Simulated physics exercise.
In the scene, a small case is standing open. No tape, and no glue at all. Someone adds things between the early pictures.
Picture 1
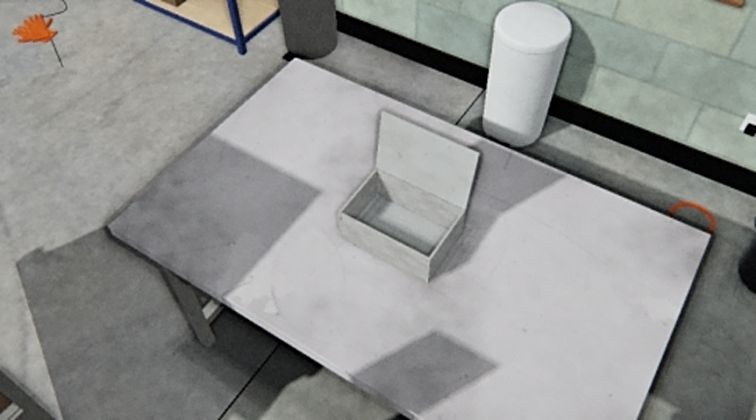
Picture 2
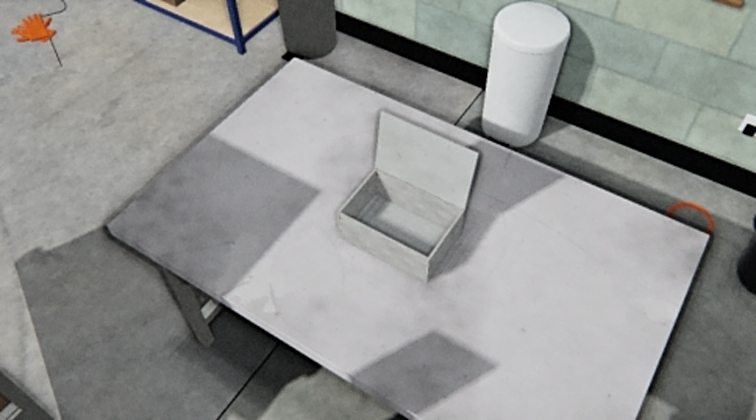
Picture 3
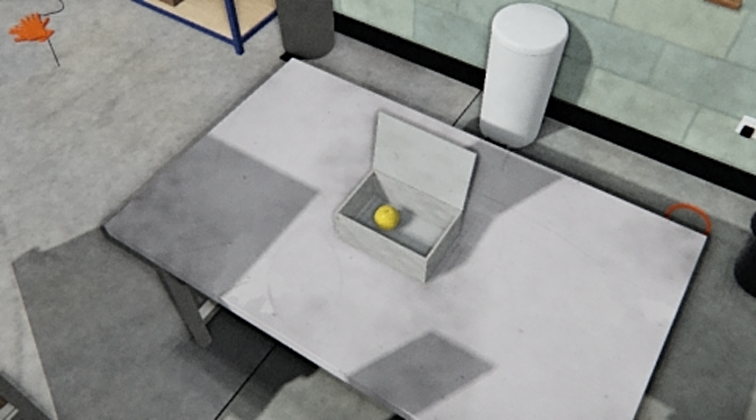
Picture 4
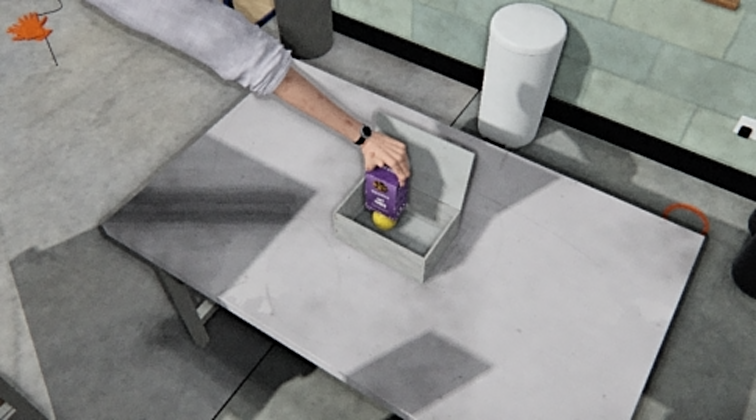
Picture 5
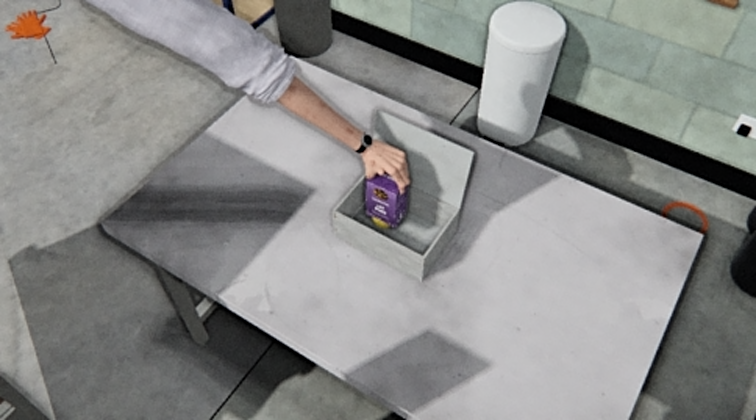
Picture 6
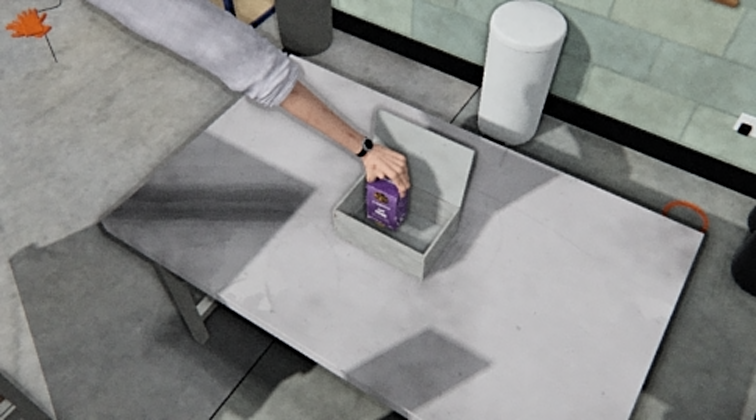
A yellow apple appears inside the small open case on the table, which is empty at first. A hand then reaches in from the upper left, holding a purple packet above the apple, and lowers it slightly into the case until the packet hides the fruit, the fingers still on top.
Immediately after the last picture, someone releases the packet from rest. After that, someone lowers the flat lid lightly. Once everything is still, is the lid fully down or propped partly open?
It is fully down.
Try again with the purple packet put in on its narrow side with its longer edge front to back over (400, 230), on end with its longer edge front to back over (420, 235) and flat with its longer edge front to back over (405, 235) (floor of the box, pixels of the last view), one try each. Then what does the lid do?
1: Closed. 2: Open. 3: Closed.
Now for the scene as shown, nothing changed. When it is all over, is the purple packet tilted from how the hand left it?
The purple packet tips.
Then, 0.50 s past the last view, purple packet on its side near (405, 236); yellow apple displaced about its own width.
Then, 1.40 s past the last view, lid 72° above the rim; purple packet on its side near (411, 238); yellow apple displaced a little.
Then, 2.10 s past the last view, lid 21° above the rim; purple packet on its side near (411, 238); yellow apple displaced a little.
Finally, lid shut; down or leaning hard in the box, purple packet; yellow apple still in place. Final places as the last picture's camera would see them, purple packet near (411, 238).
